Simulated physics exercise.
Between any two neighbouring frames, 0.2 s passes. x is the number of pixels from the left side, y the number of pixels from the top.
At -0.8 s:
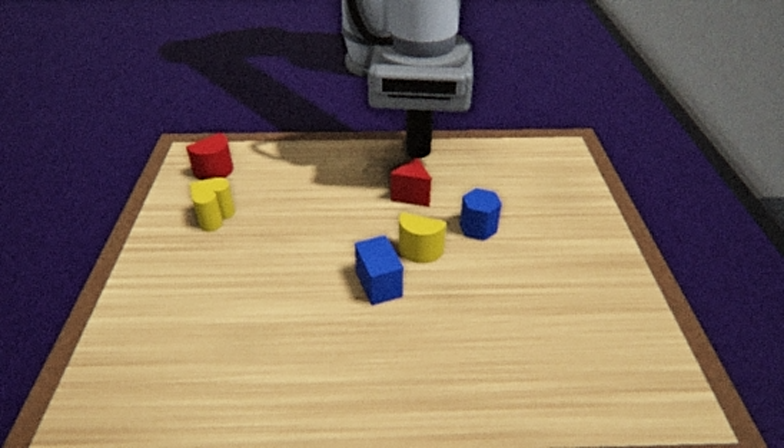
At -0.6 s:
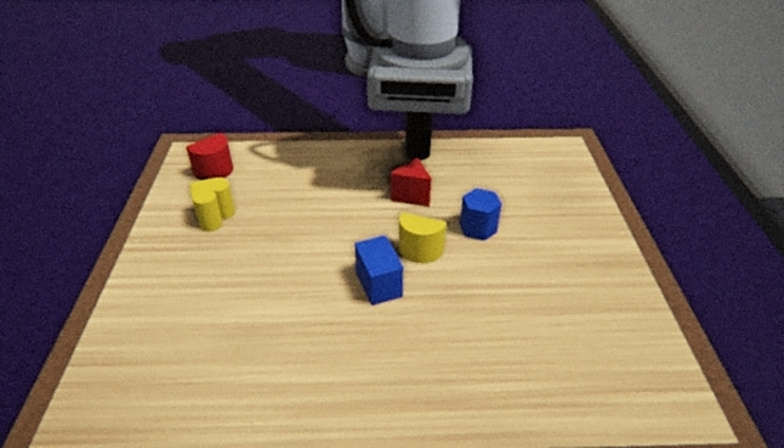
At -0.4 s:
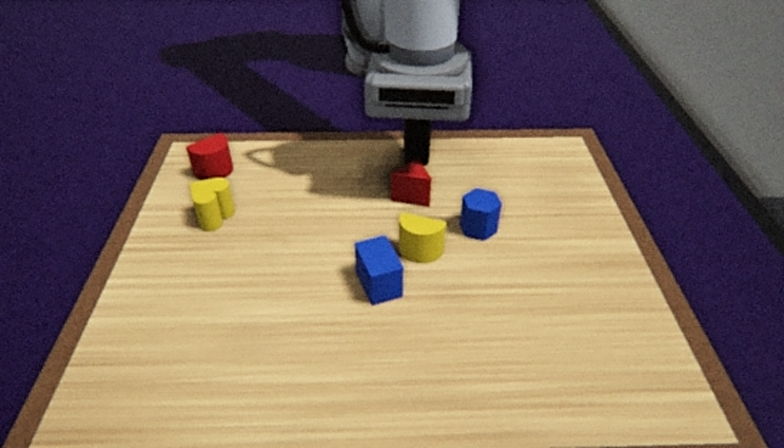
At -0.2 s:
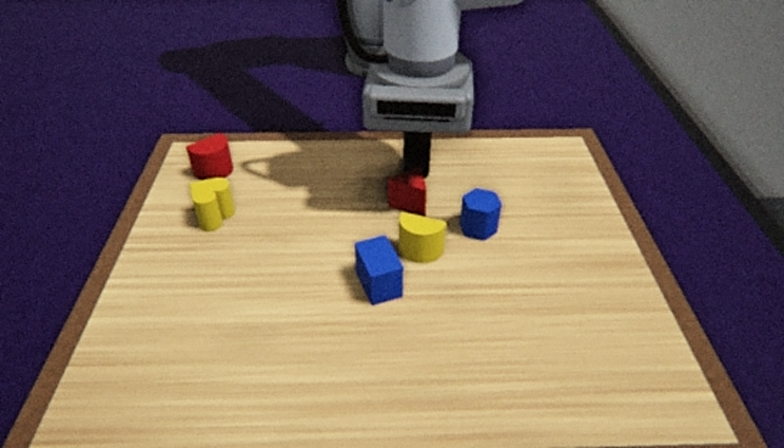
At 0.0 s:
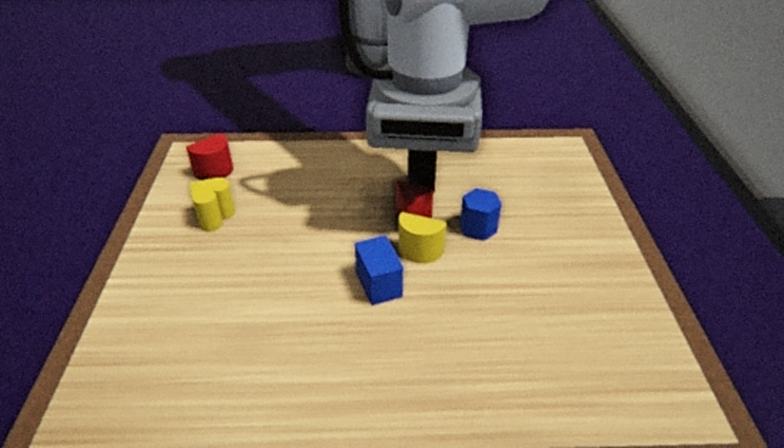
Robot arm lowering its black stick behind a red block and nudging it slightly toward a yellow block on a wooden board.
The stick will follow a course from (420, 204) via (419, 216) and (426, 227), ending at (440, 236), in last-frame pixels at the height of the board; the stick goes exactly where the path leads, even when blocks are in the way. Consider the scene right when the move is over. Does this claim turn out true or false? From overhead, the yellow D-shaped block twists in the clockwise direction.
The statement is false.
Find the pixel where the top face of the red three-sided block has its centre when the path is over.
My estimate: (406, 210).
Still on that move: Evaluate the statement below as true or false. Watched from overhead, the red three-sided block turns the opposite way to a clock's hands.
That claim is false.
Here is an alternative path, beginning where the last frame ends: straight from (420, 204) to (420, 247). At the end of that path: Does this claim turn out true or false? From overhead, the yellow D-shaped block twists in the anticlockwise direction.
The statement is true.
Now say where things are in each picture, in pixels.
The first frame shows tip of the stick at (418, 152), middles of tops, red three-sided block at (413, 169), yellow D-shaped block at (420, 224), blue six-sided block at (482, 199).
The second frame shows stick at (418, 154), nothing pushed.
The third frame shows stick at (416, 161), nothing pushed.
The fourth frame shows stick at (416, 173), red three-sided block at (411, 178).
The fifth frame shows stick at (421, 191), red three-sided block at (412, 191), yellow D-shaped block at (420, 224), blue six-sided block at (482, 199).
On the path given first. Halfway along, stick at (422, 209); red three-sided block at (406, 208), turned 30° clockwise; yellow D-shaped block at (418, 226), turned 25° anticlockwise.
At the end, stick at (441, 222); red three-sided block at (406, 210), turned 35° clockwise; yellow D-shaped block at (418, 226), turned 25° anticlockwise; blue six-sided block unmoved.
